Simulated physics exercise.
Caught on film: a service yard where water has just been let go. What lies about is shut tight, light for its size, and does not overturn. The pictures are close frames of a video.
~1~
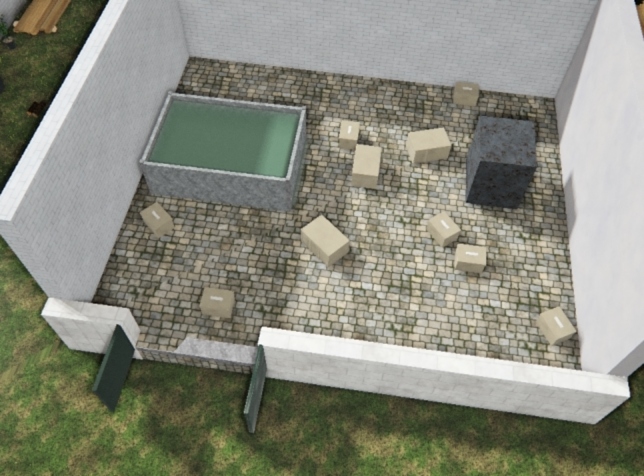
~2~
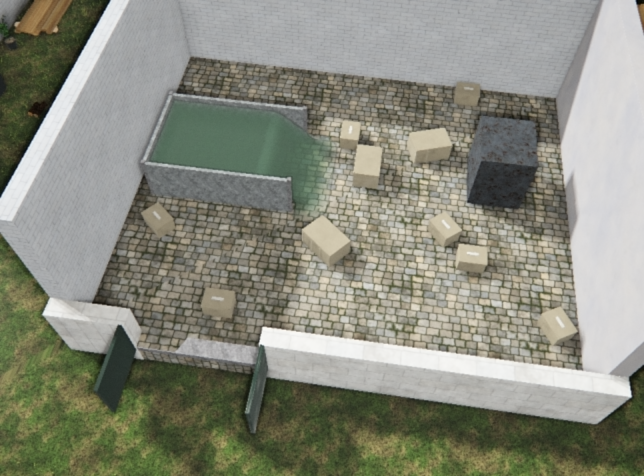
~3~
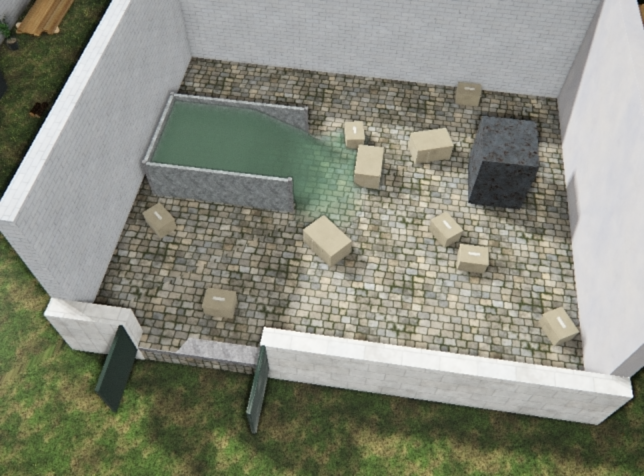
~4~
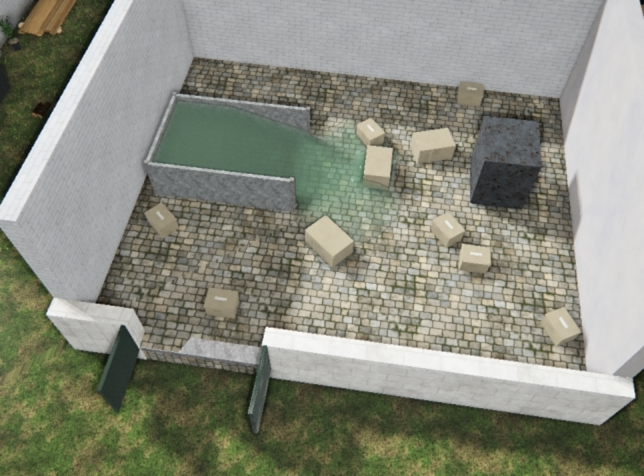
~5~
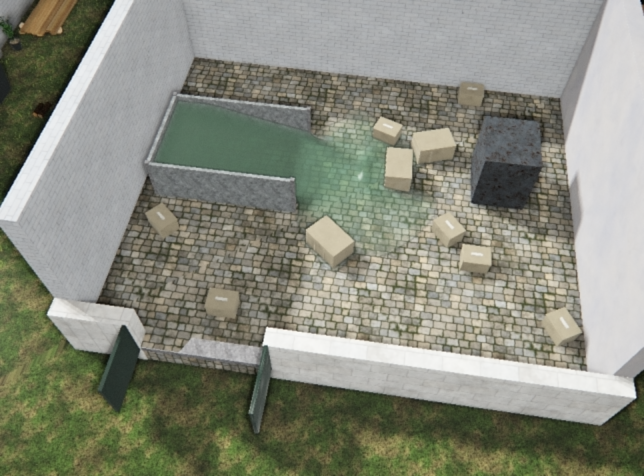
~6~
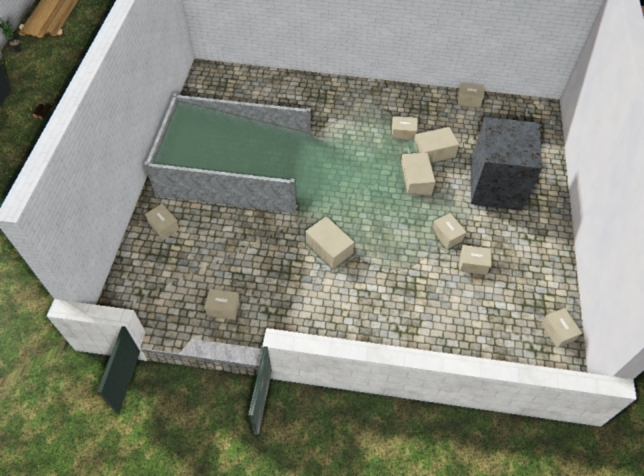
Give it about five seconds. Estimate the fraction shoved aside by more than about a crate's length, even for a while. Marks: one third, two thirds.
It is two thirds or more.
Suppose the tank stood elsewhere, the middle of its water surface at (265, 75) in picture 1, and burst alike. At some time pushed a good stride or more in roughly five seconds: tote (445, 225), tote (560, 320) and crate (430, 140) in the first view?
In turn: Moved that far, that far or more, shifted that much.
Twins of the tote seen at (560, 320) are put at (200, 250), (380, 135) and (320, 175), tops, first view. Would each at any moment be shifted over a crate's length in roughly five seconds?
In turn: Not that far, that far or more, moved that far.
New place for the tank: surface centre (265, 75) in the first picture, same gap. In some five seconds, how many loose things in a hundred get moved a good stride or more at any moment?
About 70 per cent.
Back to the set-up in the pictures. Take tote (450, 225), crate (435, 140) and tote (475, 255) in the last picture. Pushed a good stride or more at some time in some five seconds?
One after the other: Pushed that far, swept aside, yes.
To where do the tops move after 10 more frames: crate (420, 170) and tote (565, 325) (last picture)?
Close to (464, 161) and (584, 347).
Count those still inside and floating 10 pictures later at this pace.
I count 6.
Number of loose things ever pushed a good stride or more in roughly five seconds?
That makes 7.
A moment on, 2 of 10 are well off their spots; 0 afloat.
Next, 6 of 10 are well off their spots; 6 afloat.
Later, 7 of 10 are well off their spots; 7 afloat.
In the end, 7 of 10 are well off their spots, and 7 have been at some point; 7 afloat.
